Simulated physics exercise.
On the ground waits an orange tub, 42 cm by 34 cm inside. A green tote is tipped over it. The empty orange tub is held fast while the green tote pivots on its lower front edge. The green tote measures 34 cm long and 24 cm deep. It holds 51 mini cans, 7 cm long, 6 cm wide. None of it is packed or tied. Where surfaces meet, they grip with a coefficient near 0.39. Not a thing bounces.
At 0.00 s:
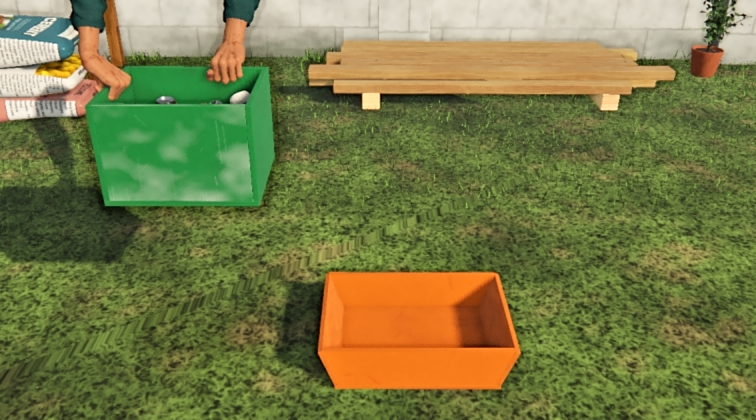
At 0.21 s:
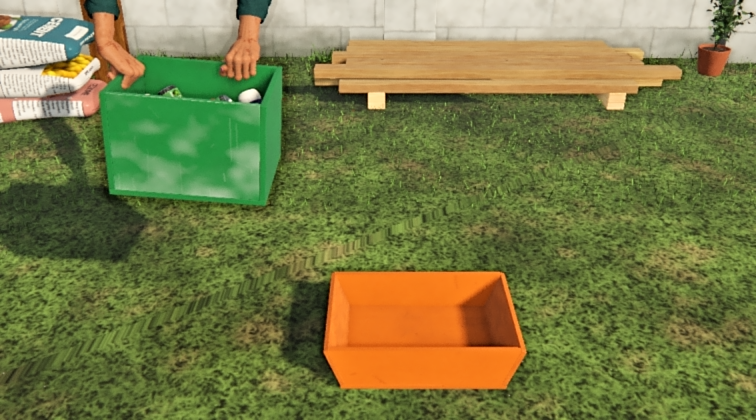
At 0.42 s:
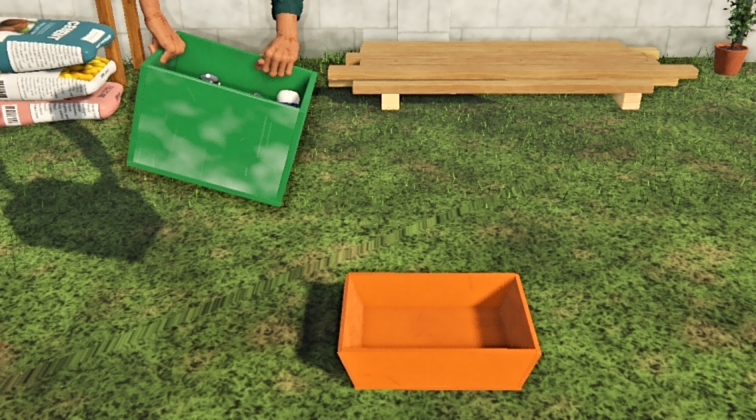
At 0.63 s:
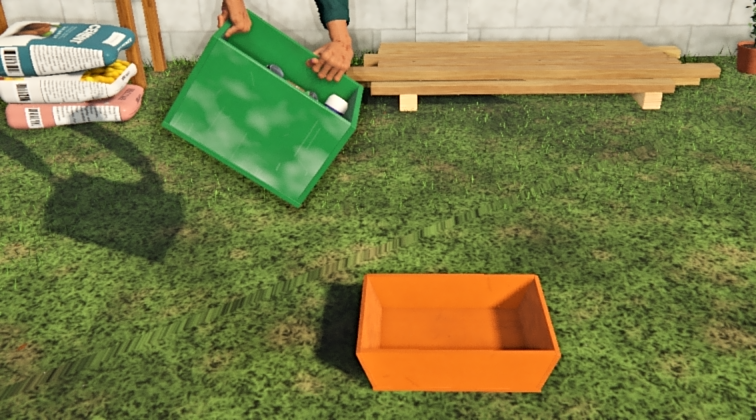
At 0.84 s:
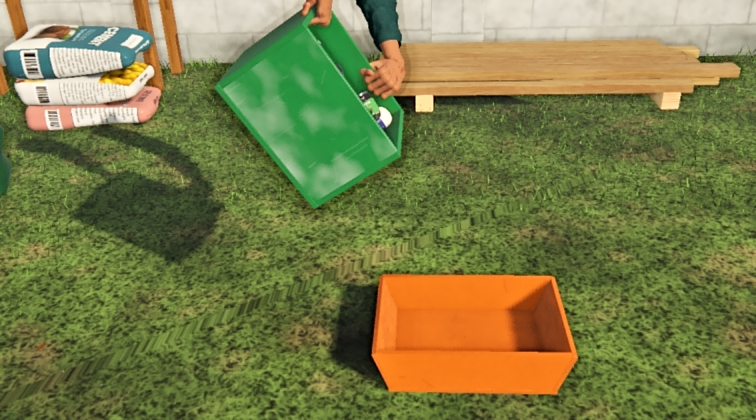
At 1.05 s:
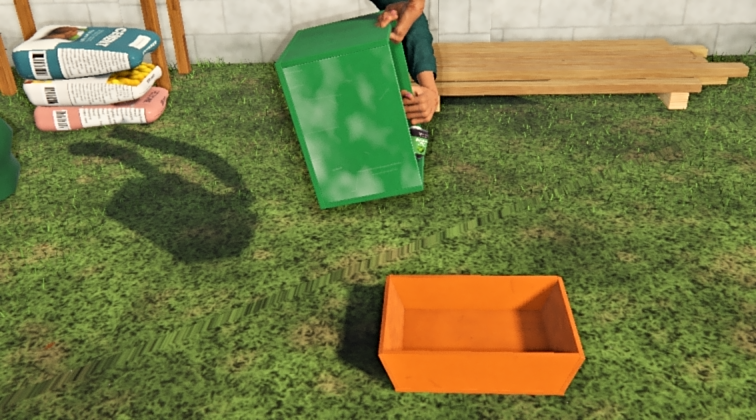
A pair of hands tilted a green tote with small cans inside steeply over to the right above a grassy yard, while an empty orange tub sat in front and the view drifted left.
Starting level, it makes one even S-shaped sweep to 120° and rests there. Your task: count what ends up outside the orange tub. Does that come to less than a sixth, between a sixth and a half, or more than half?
Less than a sixth.
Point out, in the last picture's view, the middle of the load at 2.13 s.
I'd say close to (493, 333).
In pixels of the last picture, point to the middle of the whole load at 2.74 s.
I'd put the middle close to (490, 336) in the last view.
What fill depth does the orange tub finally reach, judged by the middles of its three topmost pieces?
About 12 cm.
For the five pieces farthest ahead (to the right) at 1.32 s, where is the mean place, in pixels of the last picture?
The five leading pieces sit around (470, 201).
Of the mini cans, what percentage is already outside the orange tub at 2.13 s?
Estimated fraction: Some 0 percent.
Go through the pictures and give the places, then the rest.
In the first picture (places track the rim corner closest to us here), green tote (91, 104); orange tub (323, 350); tipped 0°; all still inside.
In the second picture, green tote (106, 92); tipped 5°.
In the third picture, green tote (148, 65); tipped 18°.
In the fourth picture, green tote (219, 38); tipped 36°.
In the fifth picture, green tote (307, 28); tipped 57°.
In the sixth picture, green tote (389, 44); orange tub (383, 352); tipped 78°; all still inside.
After 1.32 s, tilt 102°; 43 still in the green tote and 8 in the air.
After 1.66 s, tilt 119°; 14 still in the green tote, 17 in the orange tub and 20 in the air.
After 2.13 s, tilt 120°; 46 in the orange tub, 1 outside the orange tub and 4 in the air.
Outcome (at 2.74 s), 49 in the orange tub and 2 outside the orange tub. Asked share, 2 of 51, 4 per cent.
